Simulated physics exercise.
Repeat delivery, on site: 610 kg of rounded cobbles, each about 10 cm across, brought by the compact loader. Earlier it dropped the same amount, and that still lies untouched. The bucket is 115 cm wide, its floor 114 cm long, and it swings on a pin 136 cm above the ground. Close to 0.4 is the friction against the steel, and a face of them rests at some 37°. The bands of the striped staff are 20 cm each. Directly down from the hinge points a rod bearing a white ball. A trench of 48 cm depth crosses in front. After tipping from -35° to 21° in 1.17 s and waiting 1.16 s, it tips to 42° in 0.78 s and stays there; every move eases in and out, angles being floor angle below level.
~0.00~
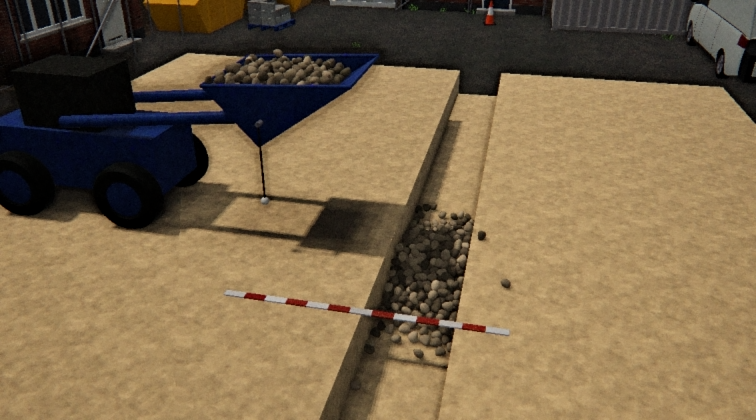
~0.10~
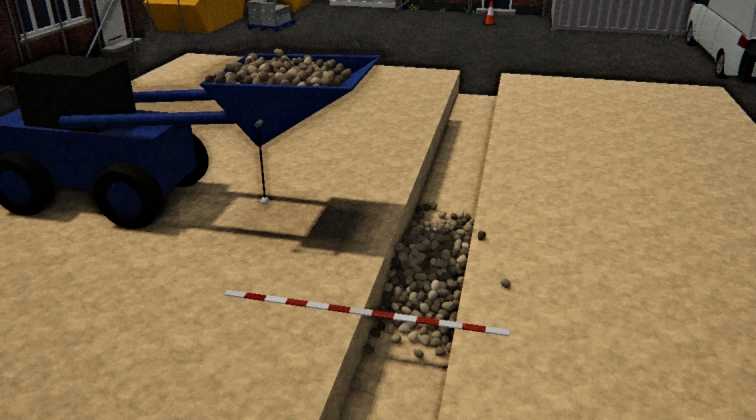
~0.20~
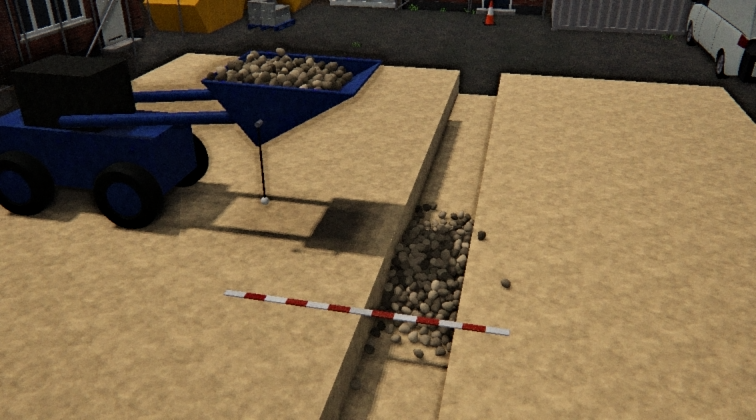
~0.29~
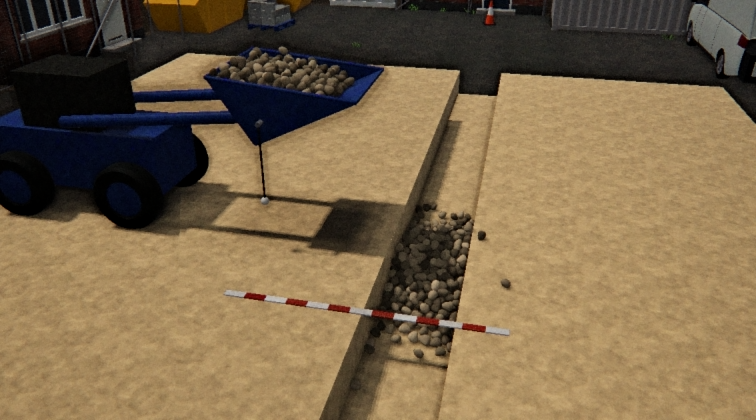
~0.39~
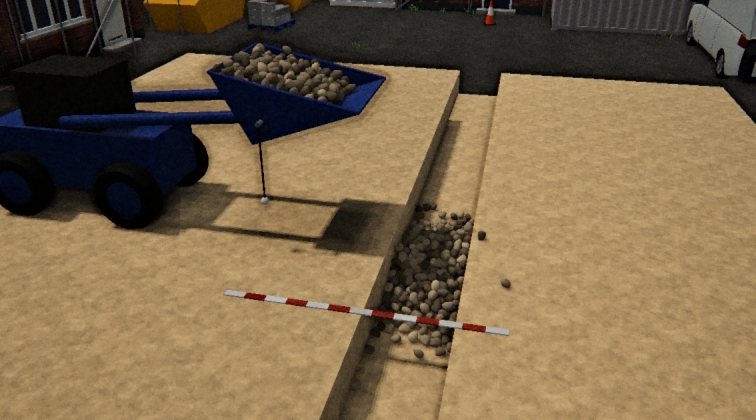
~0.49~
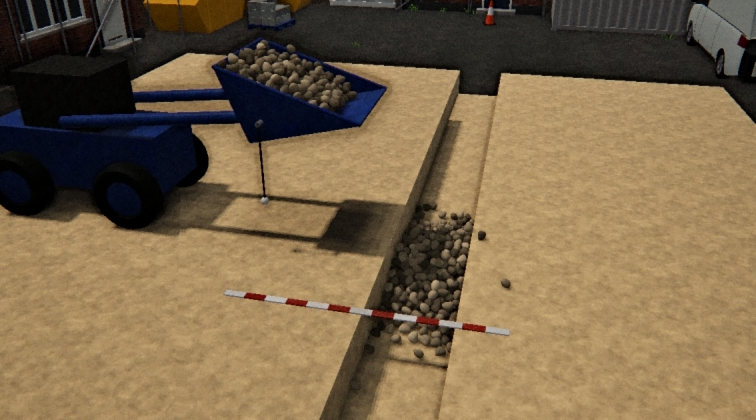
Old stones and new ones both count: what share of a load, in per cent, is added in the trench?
I would say about 74 percent.
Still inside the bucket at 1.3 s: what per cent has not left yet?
It holds some 95 per cent.
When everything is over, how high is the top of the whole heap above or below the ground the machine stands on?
I'd say close to 22 cm above the ground.
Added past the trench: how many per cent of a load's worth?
0 %.
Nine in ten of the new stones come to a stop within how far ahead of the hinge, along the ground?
I'd say close to 170 centimetres ahead of it.
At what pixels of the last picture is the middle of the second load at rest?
I'd point to about (410, 243).
After 0.9 s the floor is at 12°; in per cent of one load, 100 in the bucket, 99 in the trench; the foremost stones are at (472, 258).
After 1.3 s the floor is at 21°; in per cent of one load, 93 in the bucket, 7 short of the trench, 99 in the trench; the foremost stones are at (472, 258).
After 3.6 s the floor is at 42°; in per cent of one load, 0 in the bucket, 26 short of the trench, 173 in the trench, 1 past the trench; the foremost stones are at (475, 252).
After 6.4 s the floor is at 42°; in per cent of one load, 0 in the bucket, 25 short of the trench, 174 in the trench, 1 past the trench; the foremost stones are at (475, 252). Net gain in the trench, 74.
